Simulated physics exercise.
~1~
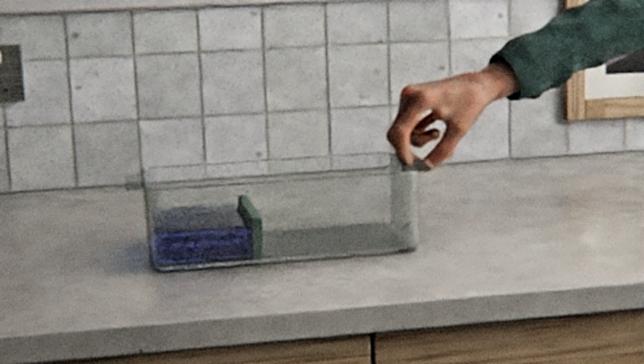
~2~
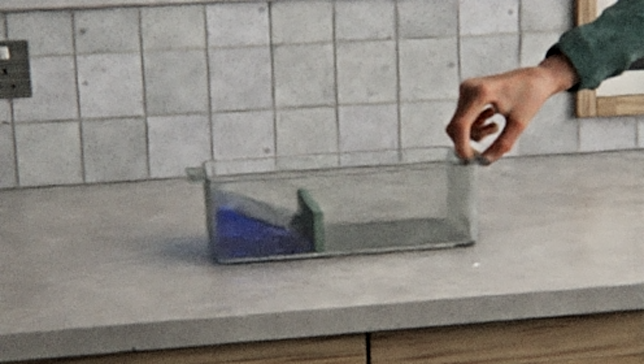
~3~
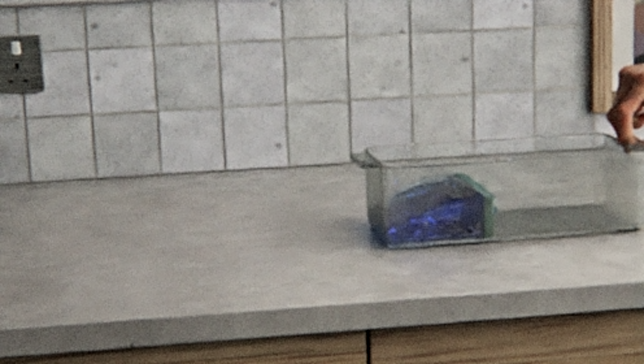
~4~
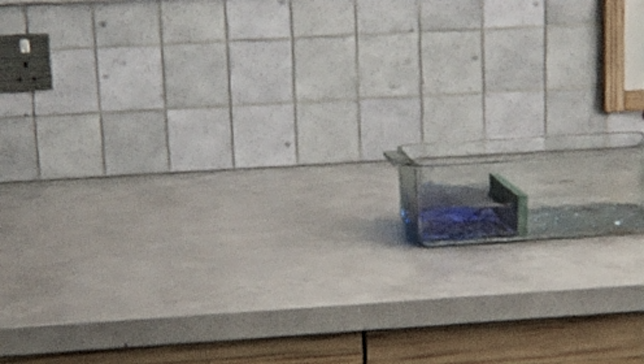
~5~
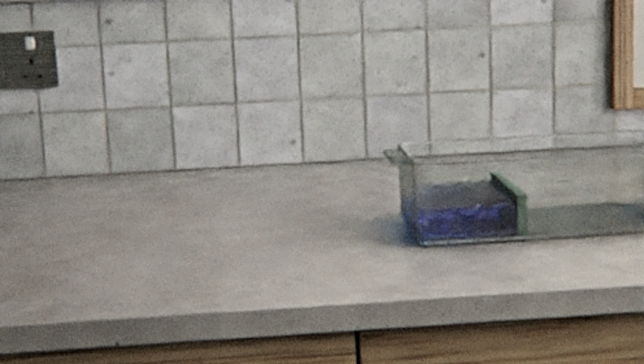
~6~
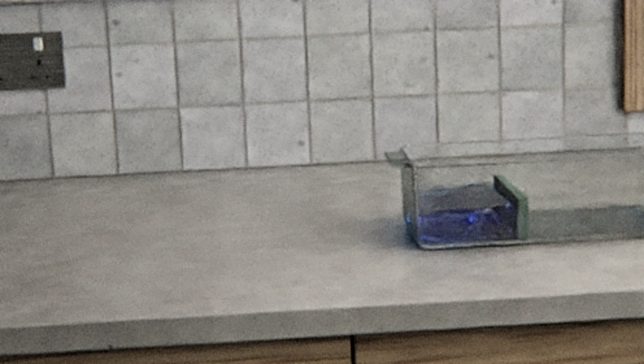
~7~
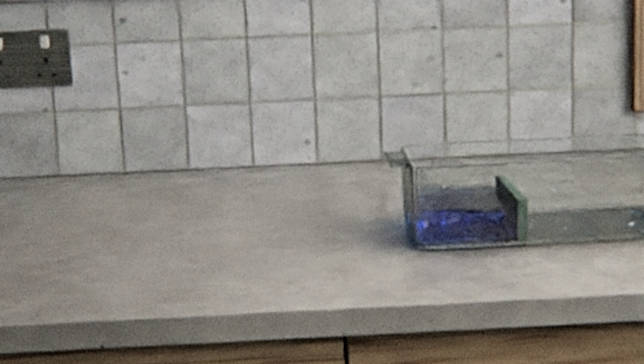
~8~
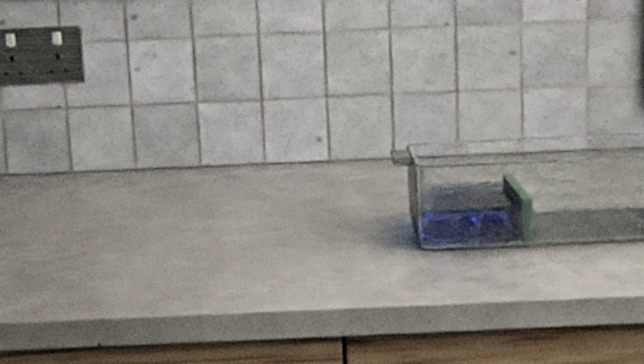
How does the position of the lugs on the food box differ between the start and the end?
At the end the lugs are farther to the right and slightly higher in the view than they were at the start.
